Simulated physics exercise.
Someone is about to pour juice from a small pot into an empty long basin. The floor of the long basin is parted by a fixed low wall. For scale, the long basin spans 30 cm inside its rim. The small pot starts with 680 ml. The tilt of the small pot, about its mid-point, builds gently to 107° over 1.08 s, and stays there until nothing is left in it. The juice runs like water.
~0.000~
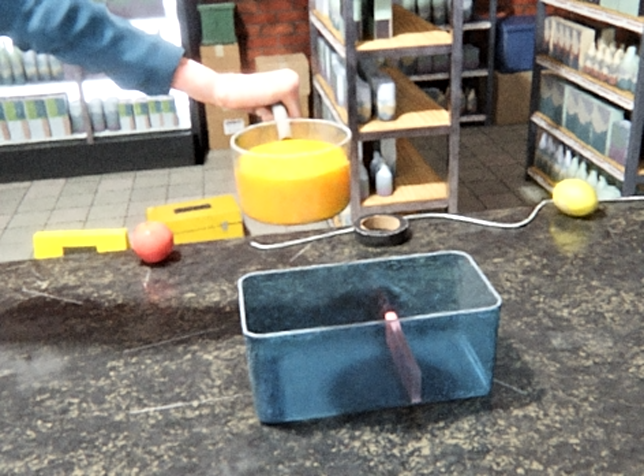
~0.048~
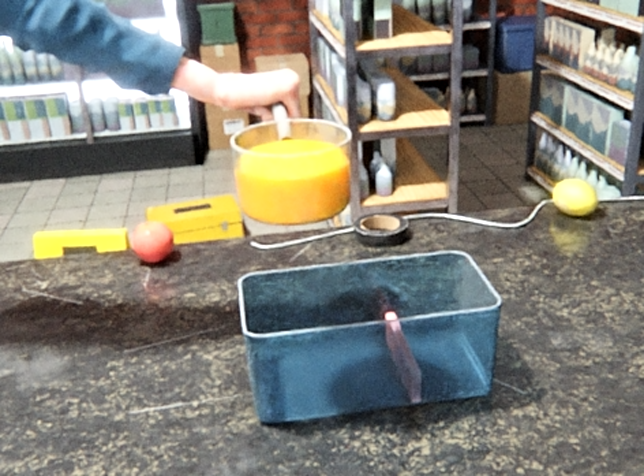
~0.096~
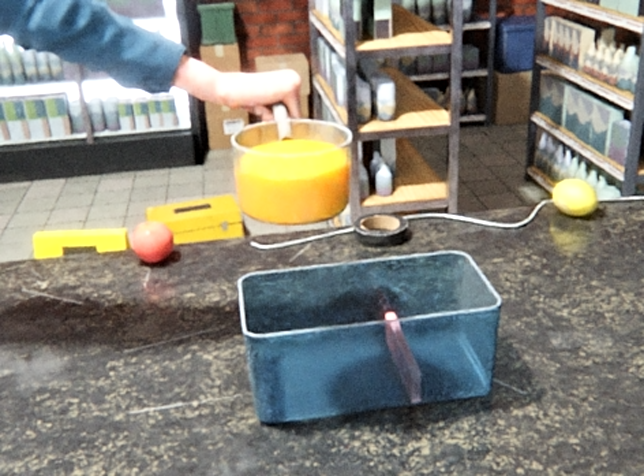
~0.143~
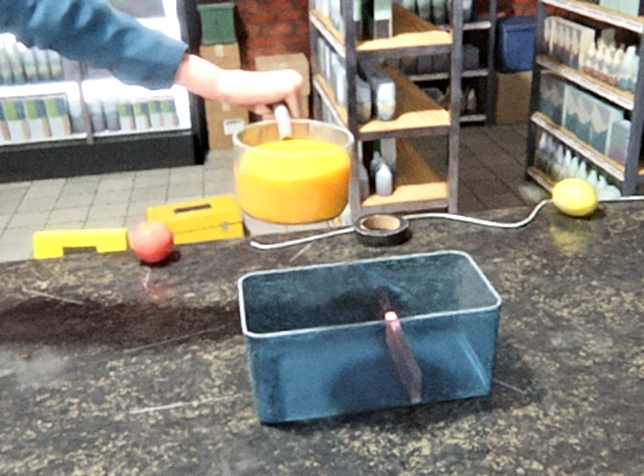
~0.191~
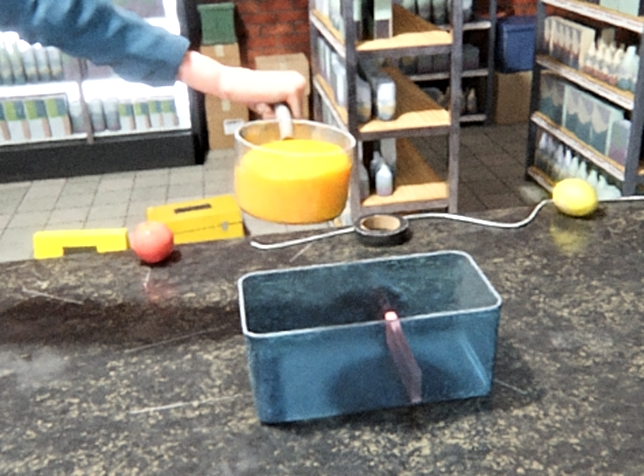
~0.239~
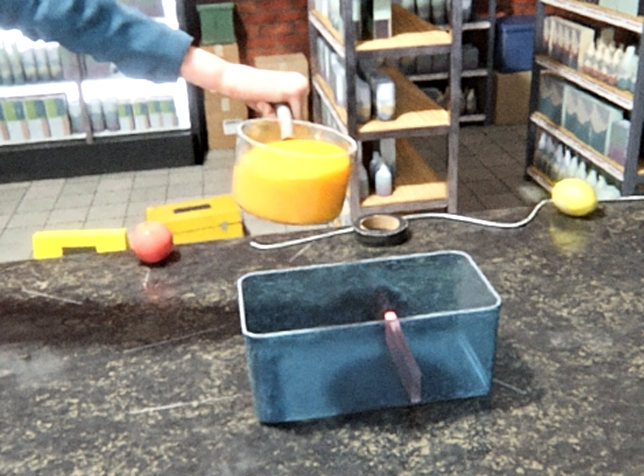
A hand in a blue sleeve holds a clear glass pot of bright orange juice above a dark speckled counter in a shop-like room, seen from slightly above. Below it sits an empty blue see-through basin with a pinkish divider, with a red fruit at left, and black tape and a yellow fruit behind. The hand slowly tilts the pot slightly rightward while everything else stays still.
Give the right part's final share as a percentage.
Roughly 64 per cent is past the wall.
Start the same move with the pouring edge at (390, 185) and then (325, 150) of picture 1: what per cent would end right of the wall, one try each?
In turn about 80 and 25 per cent.
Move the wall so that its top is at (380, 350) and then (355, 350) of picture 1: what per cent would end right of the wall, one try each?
First 85, then 95 per cent.
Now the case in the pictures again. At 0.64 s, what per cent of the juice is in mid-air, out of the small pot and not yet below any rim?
About 28 per cent.
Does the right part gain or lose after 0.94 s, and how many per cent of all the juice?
The share moves up, by some 4 per cent.
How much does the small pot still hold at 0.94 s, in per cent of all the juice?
Near 14 in a hundred.
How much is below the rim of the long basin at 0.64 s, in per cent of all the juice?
Near 4 in a hundred.
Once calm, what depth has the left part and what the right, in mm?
Some 8 mm on the left and 32 mm on the right.
Then, 0.64 s in, the tilt is 69° and 68 per cent is still to pour, 2 is left of the wall and 2 right of it.
Then, 0.94 s in, the tilt is 102° and 14 per cent is still to pour, 11 is left of the wall and 60 right of it.
Then, 1.25 s in, the tilt is 107° and 0 per cent is still to pour, 34 is left of the wall and 63 right of it.
Then, 1.58 s in, the tilt is 107° and 0 per cent is still to pour, 36 is left of the wall and 64 right of it.
Finally, 36 per cent lies left of the wall, 64 right of it and 0 outside.
